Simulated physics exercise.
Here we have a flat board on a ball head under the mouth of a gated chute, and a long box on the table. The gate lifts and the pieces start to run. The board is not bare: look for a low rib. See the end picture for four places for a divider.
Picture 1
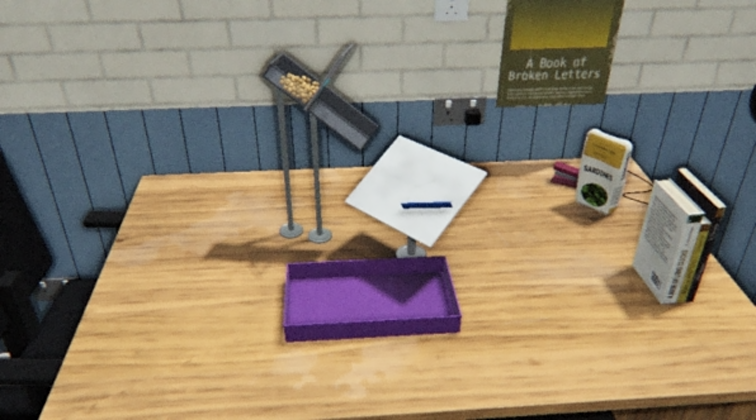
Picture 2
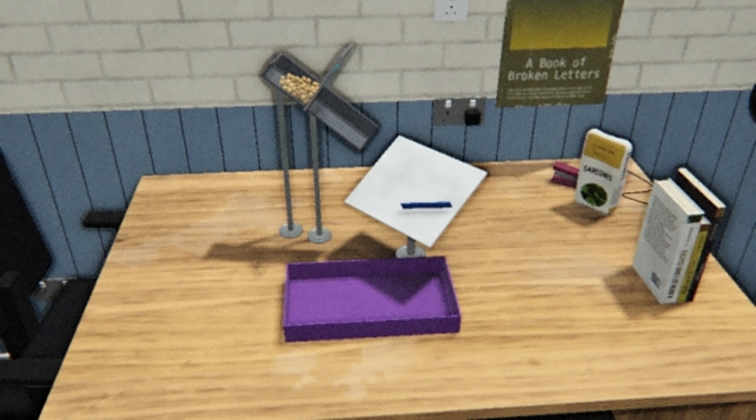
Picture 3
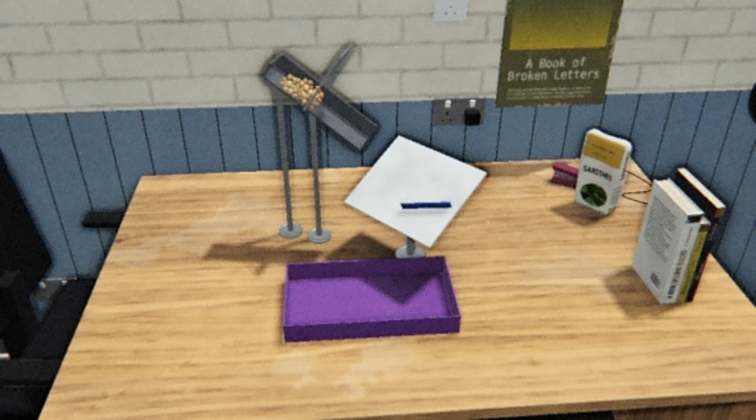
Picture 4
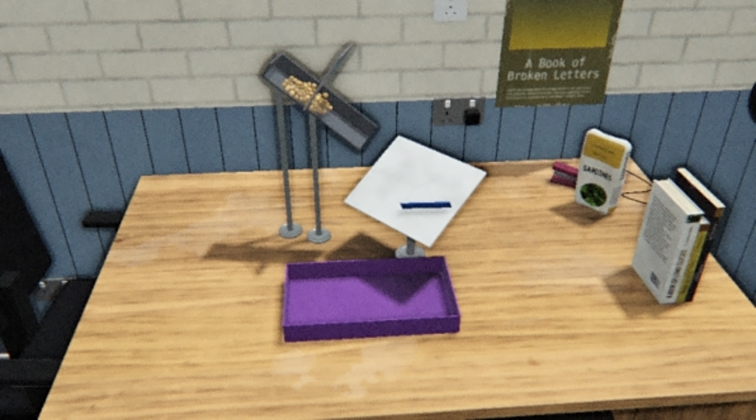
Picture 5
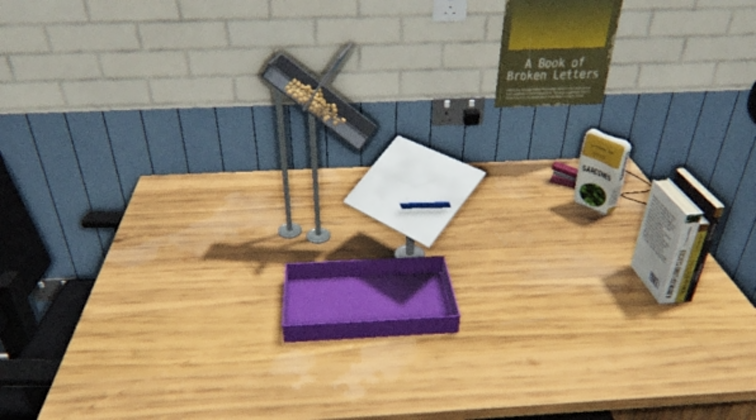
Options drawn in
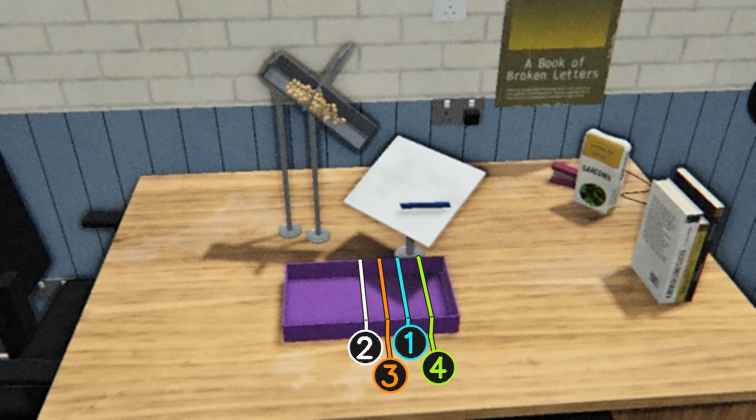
A wooden desk stands against a white brick wall with blue panelling, seen from the front and slightly above by a still camera. A grey chute on two posts holds pale chickpeas at upper left, beside a tilted white board with a low blue rib, an empty purple box in front, and books at right. The chickpeas slide down the chute, spreading to about halfway along it.
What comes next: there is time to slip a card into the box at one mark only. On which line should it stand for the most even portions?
I would pick line 2.
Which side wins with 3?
More lands on the left.
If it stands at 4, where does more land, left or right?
Left.
On the marked copy, line 1 crosses the front rim at (408, 319); line 2 crosses the front rim at (366, 321); line 3 crosses the front rim at (387, 320); line 4 crosses the front rim at (431, 317).
With 1, of what is caught, nearly all on the left of the divider, a stray few on the right.
With 2, of what is caught, about a third on the left of the divider, about two thirds on the right.
With 3, of what is caught, nearly all on the left of the divider, a small part on the right.
With 4, of what is caught, all on the left of the divider, none on the right.
